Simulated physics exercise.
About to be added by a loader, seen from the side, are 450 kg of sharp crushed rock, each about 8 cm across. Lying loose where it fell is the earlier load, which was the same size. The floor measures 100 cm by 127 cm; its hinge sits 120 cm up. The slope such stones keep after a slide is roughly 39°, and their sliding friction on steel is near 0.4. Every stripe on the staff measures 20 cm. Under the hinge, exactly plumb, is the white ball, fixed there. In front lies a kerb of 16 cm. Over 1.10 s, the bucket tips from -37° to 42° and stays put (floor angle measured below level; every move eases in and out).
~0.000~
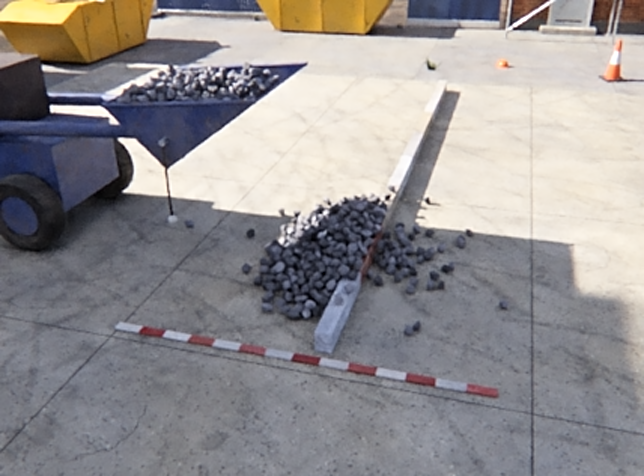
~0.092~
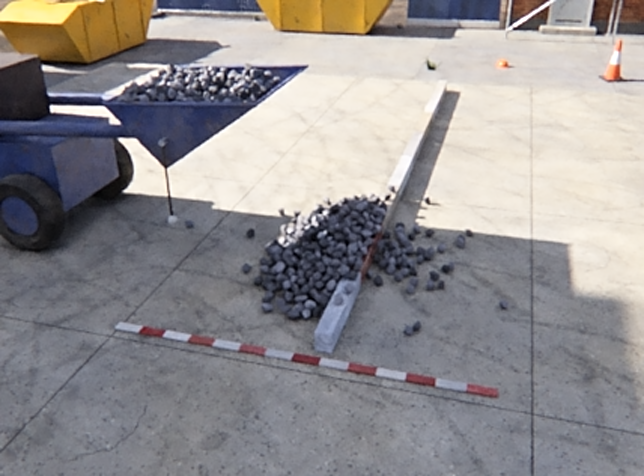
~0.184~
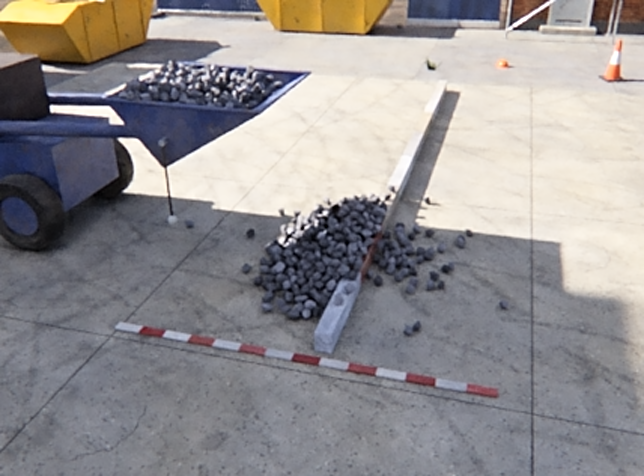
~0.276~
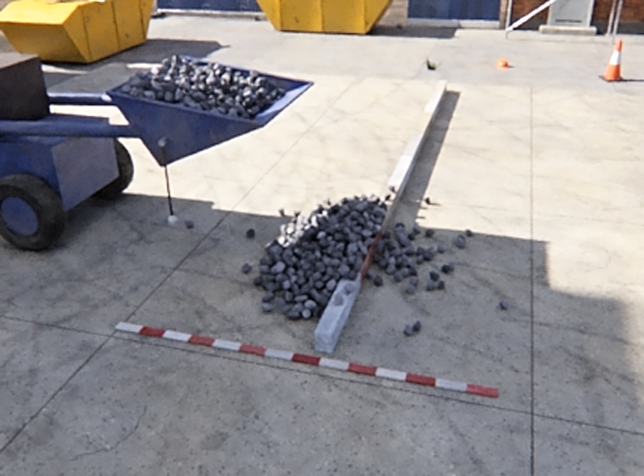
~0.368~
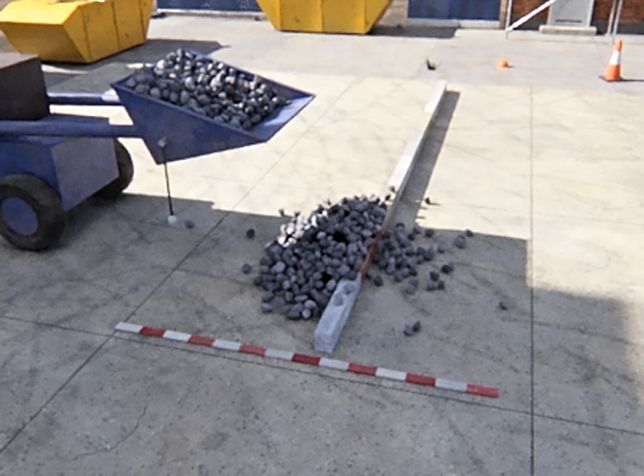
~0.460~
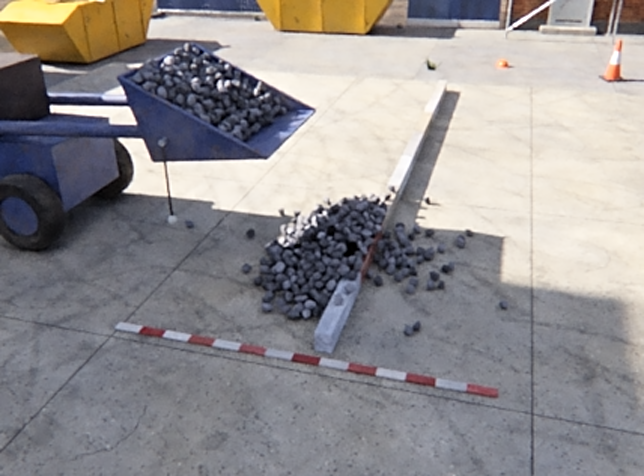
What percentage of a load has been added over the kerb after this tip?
0 %.
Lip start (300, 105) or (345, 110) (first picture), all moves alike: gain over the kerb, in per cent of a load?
15 % and 70 %.
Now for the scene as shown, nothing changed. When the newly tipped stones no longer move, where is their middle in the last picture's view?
Their centre rests close to (284, 236).
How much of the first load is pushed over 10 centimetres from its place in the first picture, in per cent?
Close to 0 per cent.
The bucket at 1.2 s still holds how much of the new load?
It holds some 70 per cent.
After 0.8 s the floor is at 29°; in per cent of one load, 100 in the bucket, 91 on this side of the kerb, 9 over the kerb; the foremost stones are at (459, 259).
After 1.2 s the floor is at 42°; in per cent of one load, 69 in the bucket, 122 on this side of the kerb, 9 over the kerb; the foremost stones are at (459, 259).
After 1.5 s the floor is at 42°; in per cent of one load, 17 in the bucket, 174 on this side of the kerb, 9 over the kerb; the foremost stones are at (459, 259).
After 4.3 s the floor is at 42°; in per cent of one load, 0 in the bucket, 191 on this side of the kerb, 9 over the kerb; the foremost stones are at (459, 259). Net gain over the kerb, 0.
